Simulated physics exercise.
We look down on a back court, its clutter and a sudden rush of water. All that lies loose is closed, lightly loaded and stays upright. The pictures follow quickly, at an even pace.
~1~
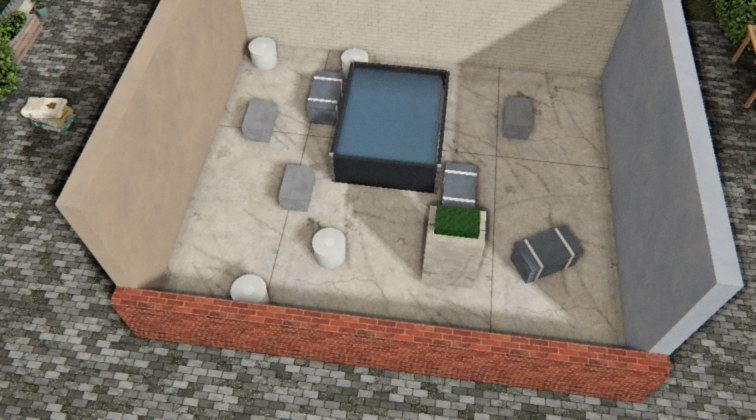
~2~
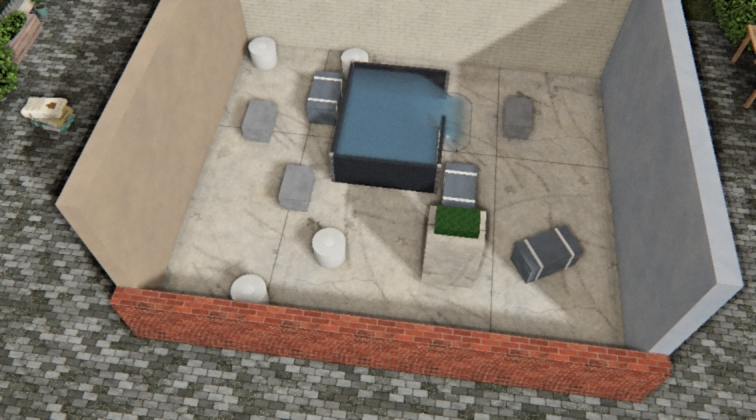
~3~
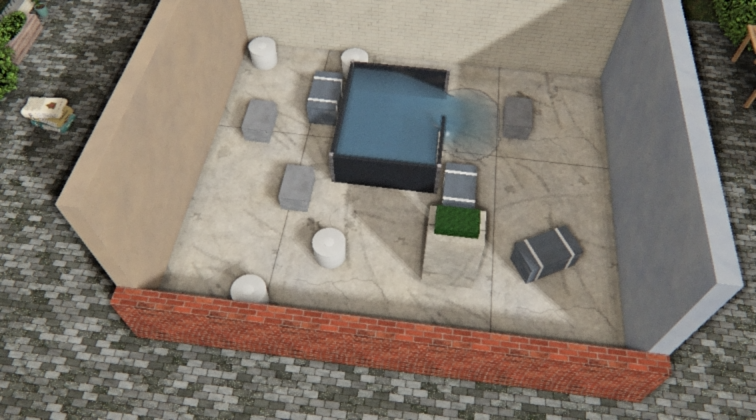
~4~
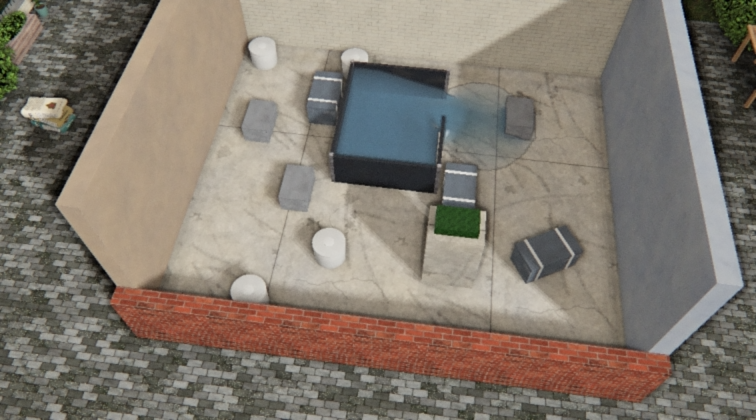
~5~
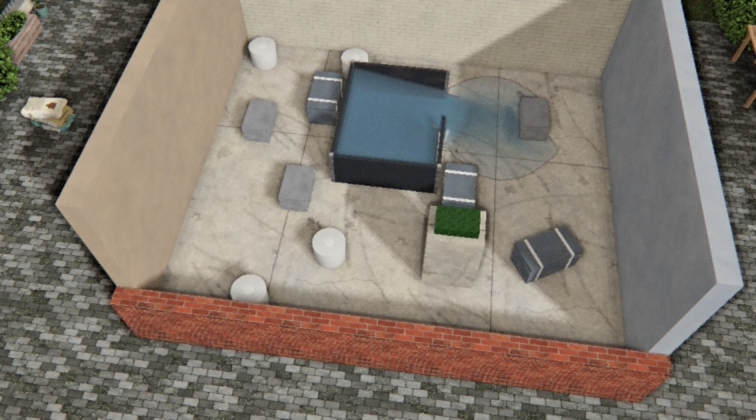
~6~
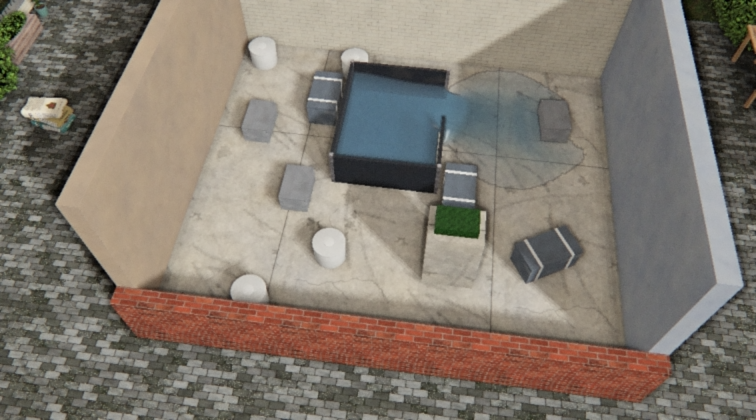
In a walled courtyard seen from above, a dark tank stands full of water among scattered grey blocks and pale cylinders. Water pours through its right side and fans across the paving, reaching a grey block, which slides a short way right while the other objects stay put.
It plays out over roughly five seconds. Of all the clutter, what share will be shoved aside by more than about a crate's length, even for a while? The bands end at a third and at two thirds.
That comes to less than a third.
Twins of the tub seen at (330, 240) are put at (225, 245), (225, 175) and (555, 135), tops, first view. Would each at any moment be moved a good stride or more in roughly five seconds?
In turn: Less than that, no, moved that far.
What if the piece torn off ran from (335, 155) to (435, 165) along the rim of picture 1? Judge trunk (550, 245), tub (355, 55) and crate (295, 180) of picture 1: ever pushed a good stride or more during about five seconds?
In turn: Yes, no, no.
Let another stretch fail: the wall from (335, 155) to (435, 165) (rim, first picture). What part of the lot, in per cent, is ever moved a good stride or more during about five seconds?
Near 40 in a hundred.
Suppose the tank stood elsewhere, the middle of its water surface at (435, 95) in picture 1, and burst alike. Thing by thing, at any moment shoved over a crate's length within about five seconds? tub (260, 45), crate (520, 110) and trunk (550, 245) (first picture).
In that order: Not that far, that far or more, swept aside.
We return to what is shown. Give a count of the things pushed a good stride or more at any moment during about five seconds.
That makes 2.
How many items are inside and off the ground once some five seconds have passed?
I count 2.
A moment on, 1 of 10 are well off their spots; 0 afloat.
Next, 1 of 10 are well off their spots; 1 afloat.
Later, 1 of 10 are well off their spots; 1 afloat.
In the end, 2 of 10 are well off their spots, and 2 have been at some point; 2 afloat.
